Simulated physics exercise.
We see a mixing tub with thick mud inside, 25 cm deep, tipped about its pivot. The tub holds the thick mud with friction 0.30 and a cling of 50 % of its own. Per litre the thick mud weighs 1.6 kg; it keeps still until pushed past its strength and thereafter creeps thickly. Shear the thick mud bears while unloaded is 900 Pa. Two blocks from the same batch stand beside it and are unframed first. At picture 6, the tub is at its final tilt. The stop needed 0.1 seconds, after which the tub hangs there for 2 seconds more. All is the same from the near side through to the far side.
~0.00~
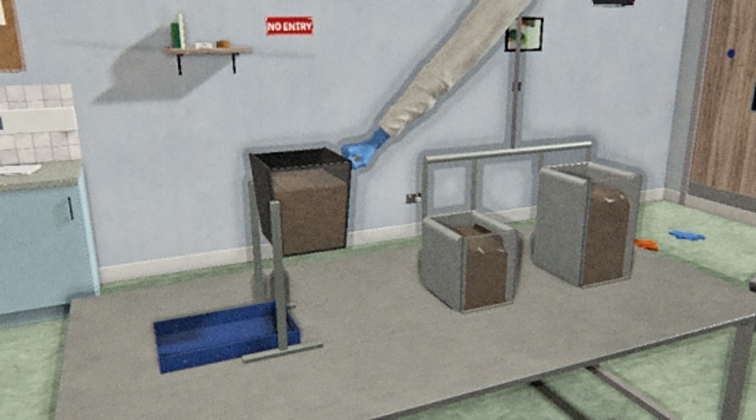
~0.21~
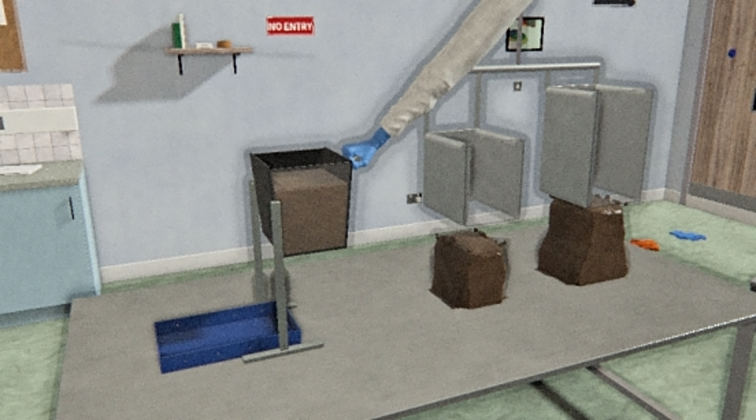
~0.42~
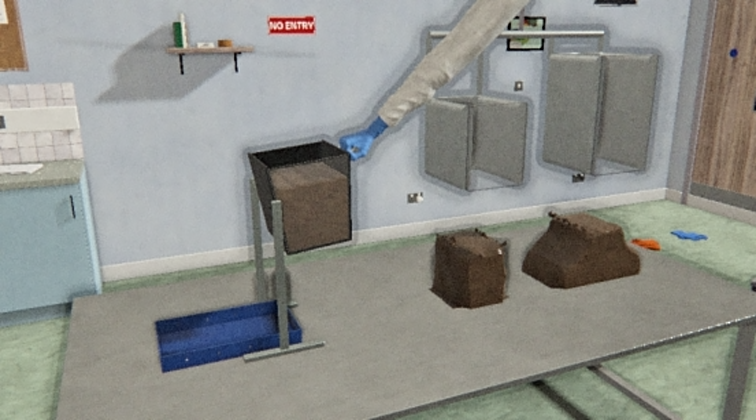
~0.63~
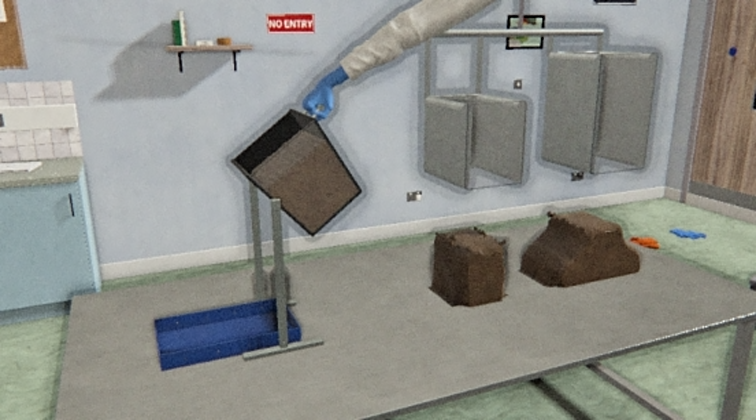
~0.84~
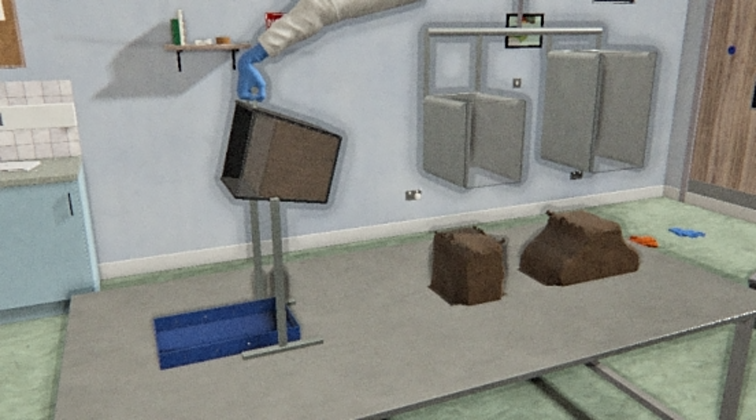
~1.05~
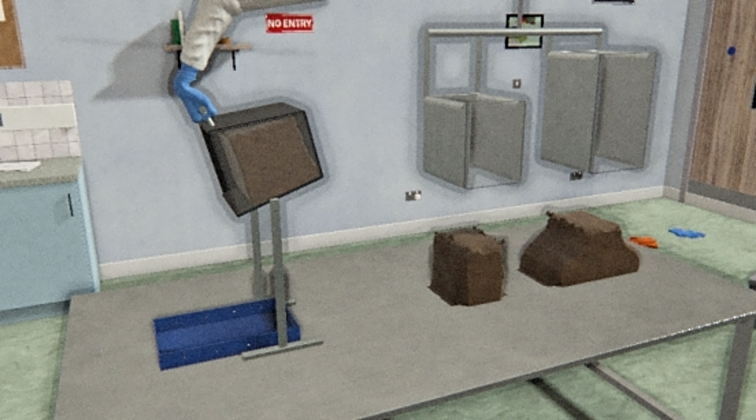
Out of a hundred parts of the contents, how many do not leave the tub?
Around 0 in every hundred.
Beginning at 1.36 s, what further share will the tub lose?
That comes to some 50 per cent of the load.
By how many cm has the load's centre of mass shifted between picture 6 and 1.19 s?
The change is near 6 cm.
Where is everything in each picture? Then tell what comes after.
The first frame shows handle-side rim at (349, 162), tilt 0 degrees; top of the thick mud at (304, 188); blocks stand 22 cm, 34 cm (left to right).
The second frame shows handle-side rim at (350, 162), tilt 0 degrees; top of the thick mud at (305, 188); blocks stand 21 cm, 30 cm (left to right).
The third frame shows handle-side rim at (347, 154), tilt 5 degrees; top of the thick mud at (341, 178); blocks stand 21 cm, 22 cm (left to right).
The fourth frame shows handle-side rim at (313, 121), tilt 37 degrees; top of the thick mud at (322, 144); blocks stand 21 cm, 21 cm (left to right).
The fifth frame shows handle-side rim at (253, 112), tilt 75 degrees; top of the thick mud at (282, 123); blocks stand 21 cm, 21 cm (left to right).
The sixth frame shows handle-side rim at (210, 134), tilt 104 degrees; top of the thick mud at (289, 119); blocks stand 21 cm, 21 cm (left to right).
After 1.19 s, the tub is at 104 degrees and holds 94 %.
After 1.36 s, the tub is at 104 degrees and holds 51 %.
After 1.53 s, the tub is at 104 degrees and holds 7 %.
After 1.70 s, the tub is at 104 degrees and holds 0 %.
After 3.05 s, at the end, the tub is at 104 degrees and holds 0 %.
